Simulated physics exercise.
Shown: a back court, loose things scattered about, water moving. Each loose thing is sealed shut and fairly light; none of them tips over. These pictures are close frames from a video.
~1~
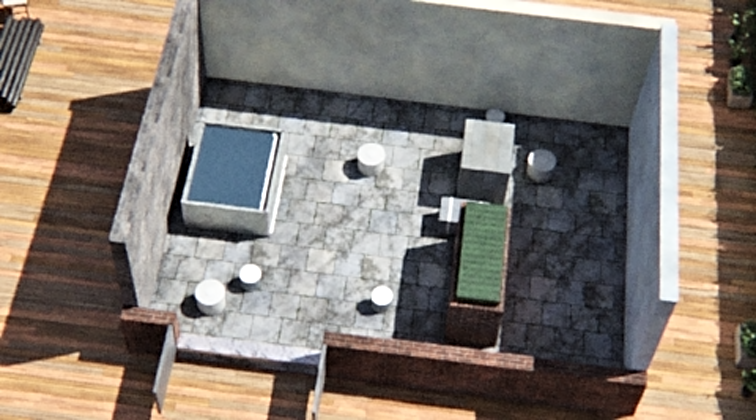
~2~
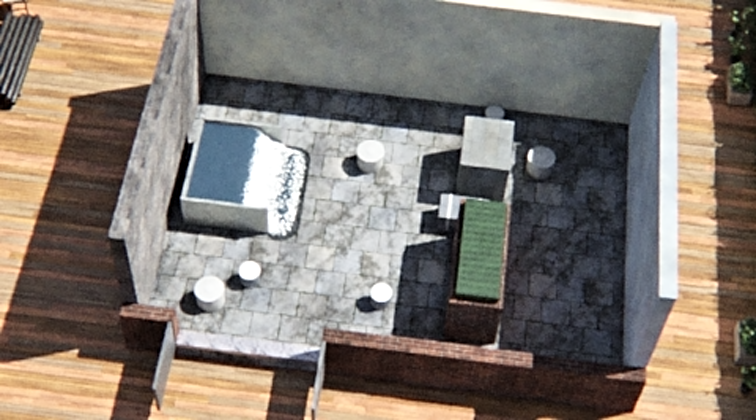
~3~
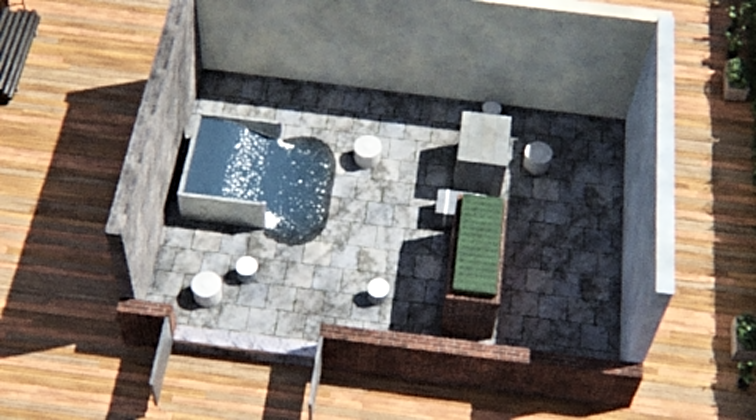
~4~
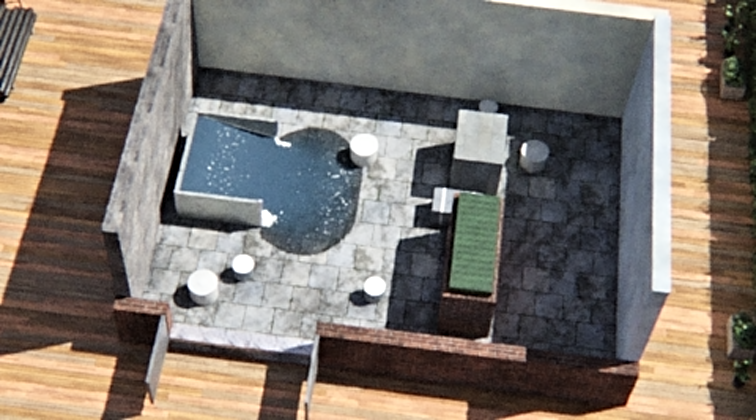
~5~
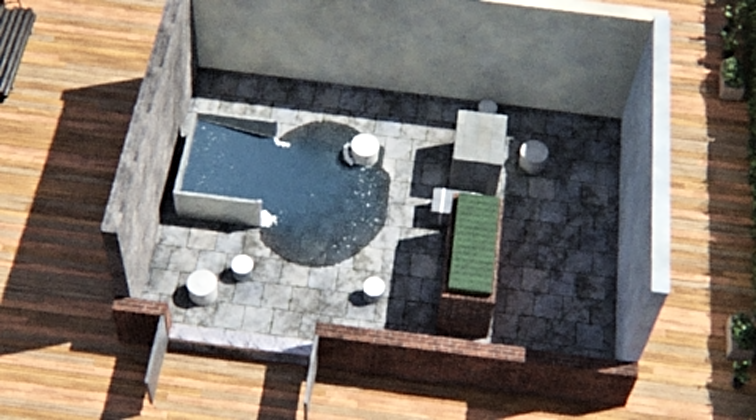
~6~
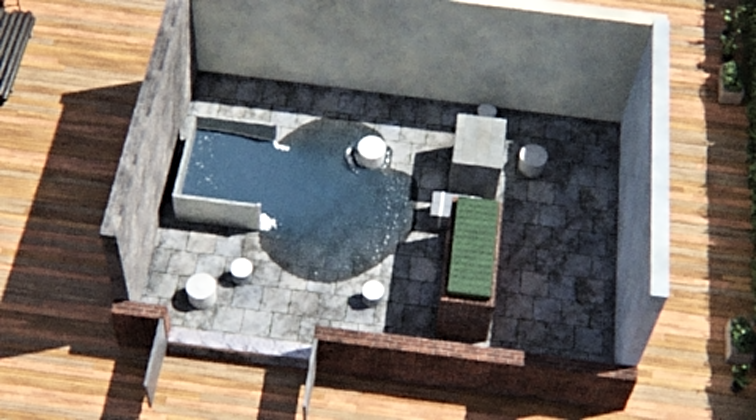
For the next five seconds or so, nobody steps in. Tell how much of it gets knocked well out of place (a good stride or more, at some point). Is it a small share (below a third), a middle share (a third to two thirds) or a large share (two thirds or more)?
A middle share, a third to two thirds.
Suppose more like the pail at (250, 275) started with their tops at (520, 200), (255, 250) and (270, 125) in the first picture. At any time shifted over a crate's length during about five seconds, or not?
The first travels far, the second sits tight, the third sits tight.
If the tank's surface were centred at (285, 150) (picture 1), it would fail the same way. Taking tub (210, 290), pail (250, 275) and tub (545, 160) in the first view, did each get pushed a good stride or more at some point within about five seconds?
Object by object, in turn: Lingered near its place, lingered near its place, lingered near its place.
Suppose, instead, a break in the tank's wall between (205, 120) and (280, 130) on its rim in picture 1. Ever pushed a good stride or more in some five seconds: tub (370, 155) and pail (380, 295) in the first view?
Lab note, as listed: Reached that mark / stayed below that mark.
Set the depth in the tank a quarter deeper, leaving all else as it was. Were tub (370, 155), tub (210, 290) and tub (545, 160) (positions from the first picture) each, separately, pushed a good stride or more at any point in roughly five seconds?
Taking them as listed - the full distance for the first, a shorter distance for the second, a shorter distance for the third.
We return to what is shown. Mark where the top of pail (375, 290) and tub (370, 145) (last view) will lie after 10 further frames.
Look for them close to (407, 336) and (448, 110).
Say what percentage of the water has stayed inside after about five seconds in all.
About 98 percent.
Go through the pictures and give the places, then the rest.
A tub at (371, 154) rests on the ground; a pail at (382, 295), on the bottom; 0 of 7 have shifted, in the first picture.
A tub at (371, 151) rests on the ground; a pail at (381, 292), on the bottom; 0 of 7 have shifted, in the second picture.
A tub at (368, 146), on the bottom; a pail at (378, 287), on the bottom; 0 of 7 have shifted, in the third picture.
A tub at (364, 144), on the bottom; a pail at (375, 286) rests on the ground; 0 of 7 have shifted, in the fourth picture.
A tub at (365, 145), on the bottom; a pail at (374, 286), on the bottom; 0 of 7 have shifted, in the fifth picture.
A tub at (372, 147), on the bottom, close to its start; a pail at (373, 290), on the bottom; 1 of 7 have shifted, in the sixth picture.
A moment on, 1 of 7 are well off their spots; 0 afloat.
Next, 3 of 7 are well off their spots; 2 afloat.
Later, 4 of 7 are well off their spots; 1 afloat.
In the end, 4 of 7 are well off their spots, and 4 have been at some point; 1 afloat.
